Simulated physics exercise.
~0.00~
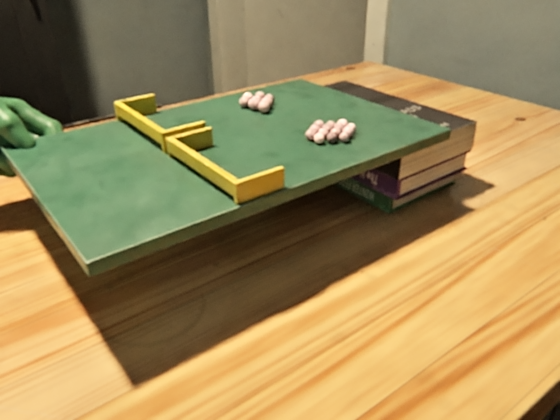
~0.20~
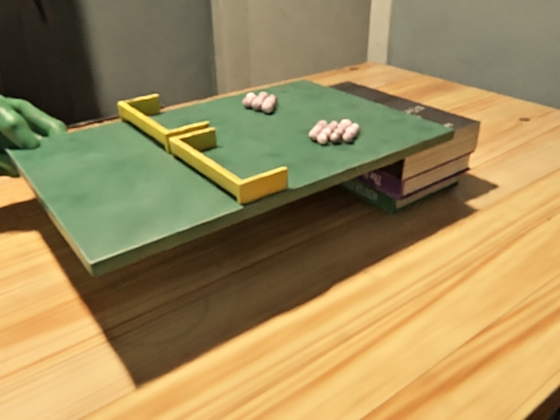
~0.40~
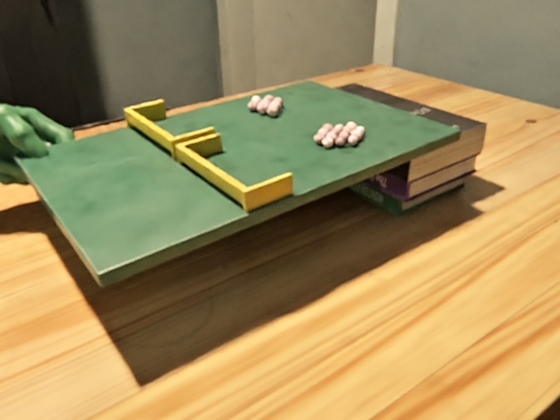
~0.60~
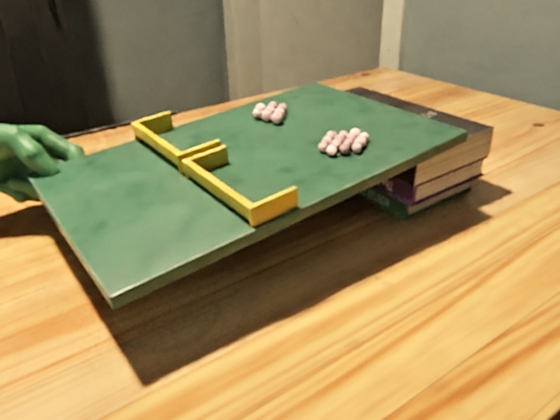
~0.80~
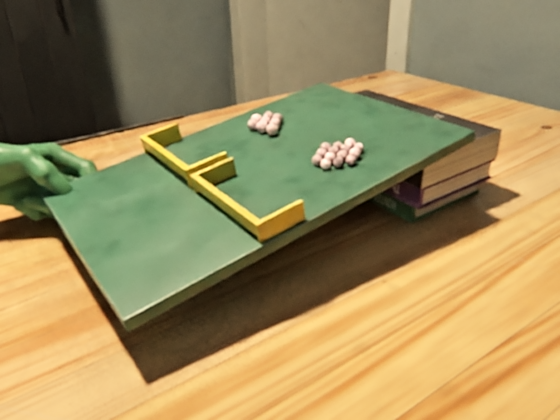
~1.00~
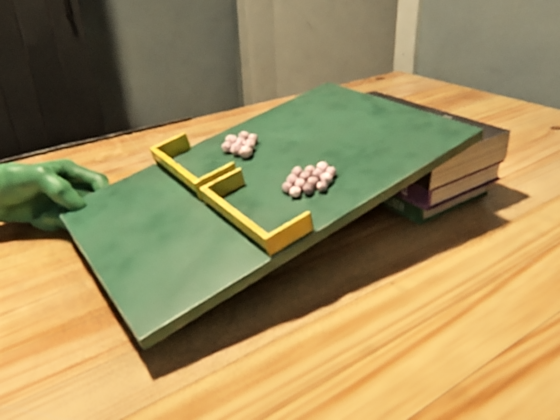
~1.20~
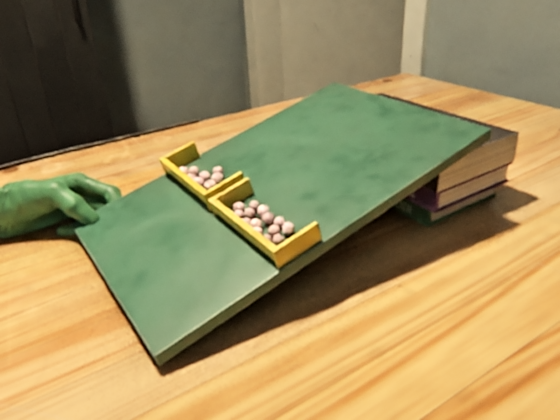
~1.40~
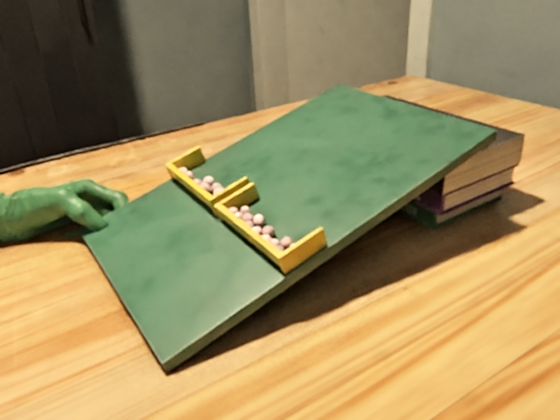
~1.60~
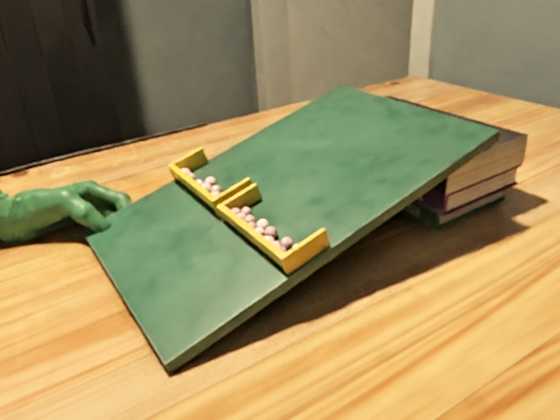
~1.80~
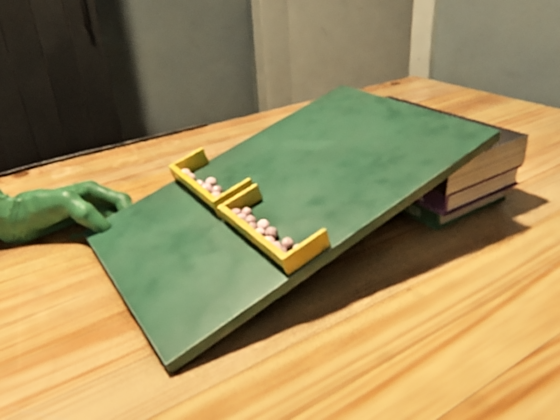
A green board propped on books at its right end tilts as a green hand lowers its left end to the wooden tabletop, and two clusters of small pale pink balls roll down left into separate yellow brackets, where both stay gathered as the board rests sloping.
